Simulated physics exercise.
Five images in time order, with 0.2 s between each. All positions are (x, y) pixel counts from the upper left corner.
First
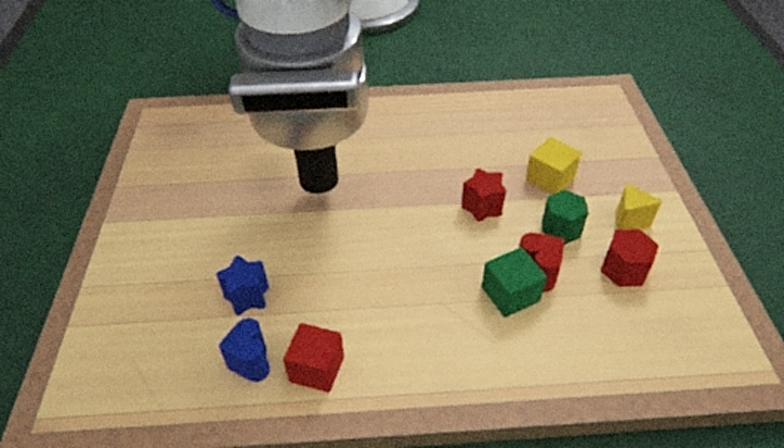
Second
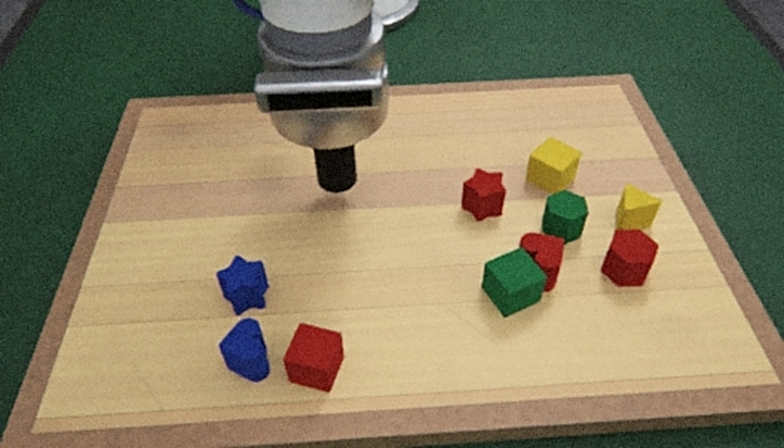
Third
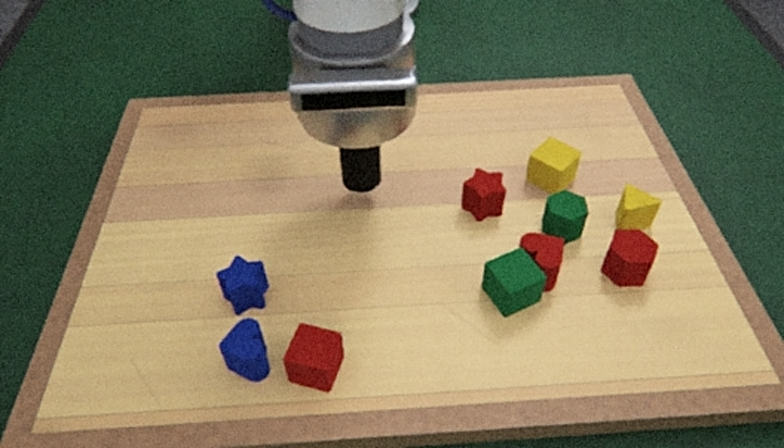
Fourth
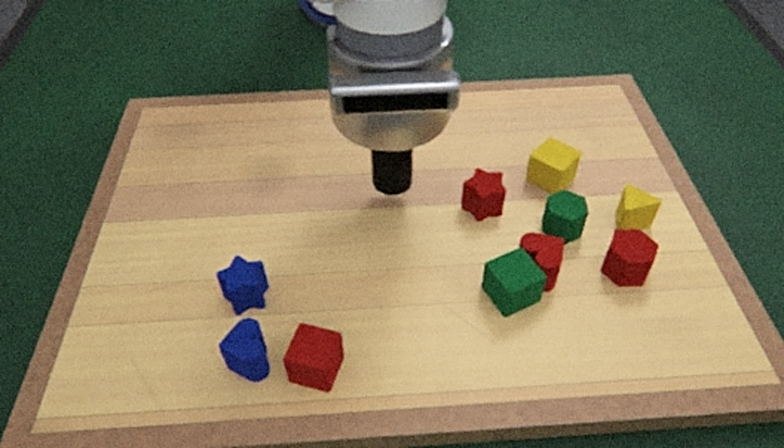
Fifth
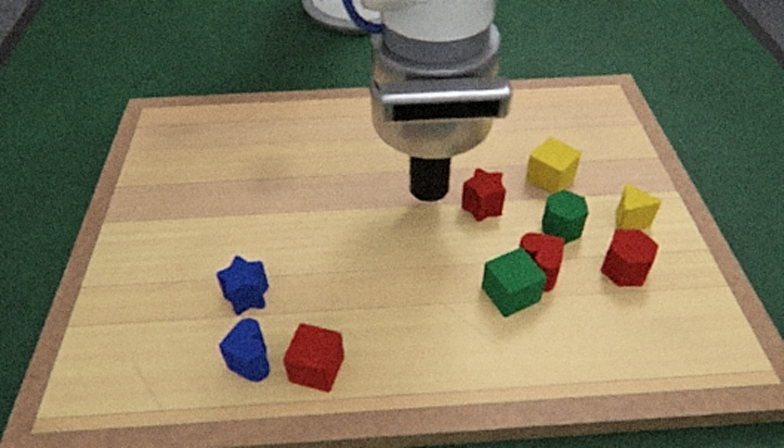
A silver robotic arm with a black cylindrical tip hangs over a light wooden board on a green surface, seen from above at an angle by a still camera. Two blue blocks and a red cube sit at lower left, with red, green and yellow blocks scattered on the right. The arm glides steadily rightward, bringing its tip near the red star, while every block stays still.
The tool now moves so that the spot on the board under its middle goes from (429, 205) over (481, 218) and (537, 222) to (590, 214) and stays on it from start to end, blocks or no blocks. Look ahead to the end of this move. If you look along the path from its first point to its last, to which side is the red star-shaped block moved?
It gets pushed left.
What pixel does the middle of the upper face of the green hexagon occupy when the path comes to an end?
Somewhere near (631, 214).
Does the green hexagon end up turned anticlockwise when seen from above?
In short: No.
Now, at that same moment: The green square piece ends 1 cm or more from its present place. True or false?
This is false.
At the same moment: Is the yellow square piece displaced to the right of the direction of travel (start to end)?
Going by the path, no.
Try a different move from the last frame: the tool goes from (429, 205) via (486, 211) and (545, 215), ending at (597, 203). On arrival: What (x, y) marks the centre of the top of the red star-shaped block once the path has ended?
In the picture, that point is around (629, 163).
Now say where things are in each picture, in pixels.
In the first picture, tool's lower end (319, 181); red star-shaped block (486, 182); green square piece (516, 269); yellow square piece (556, 153); green hexagon (568, 204); yellow triangular piece (638, 198).
In the second picture, tool (337, 180); blocks still.
In the third picture, tool (362, 180); blocks still.
In the fourth picture, tool (393, 182); blocks still.
In the fifth picture, tool (429, 188); red star-shaped block (486, 182); green square piece (516, 269); yellow square piece (556, 153); green hexagon (568, 204); yellow triangular piece (638, 198).
On the path given first. One third of the way, tool (485, 202); red star-shaped block (523, 181), turned 40° anticlockwise.
Two thirds of the way, tool (543, 205); red star-shaped block (561, 175), turned 90° anticlockwise; yellow square piece (564, 149), turned 30° anticlockwise; green hexagon (586, 207), turned 15° clockwise.
At the end, tool (596, 198); red star-shaped block (594, 164), turned 120° anticlockwise; green square piece still; yellow square piece (571, 142), turned 70° anticlockwise; green hexagon (631, 214), turned 75° clockwise; yellow triangular piece (654, 201), turned 55° anticlockwise.
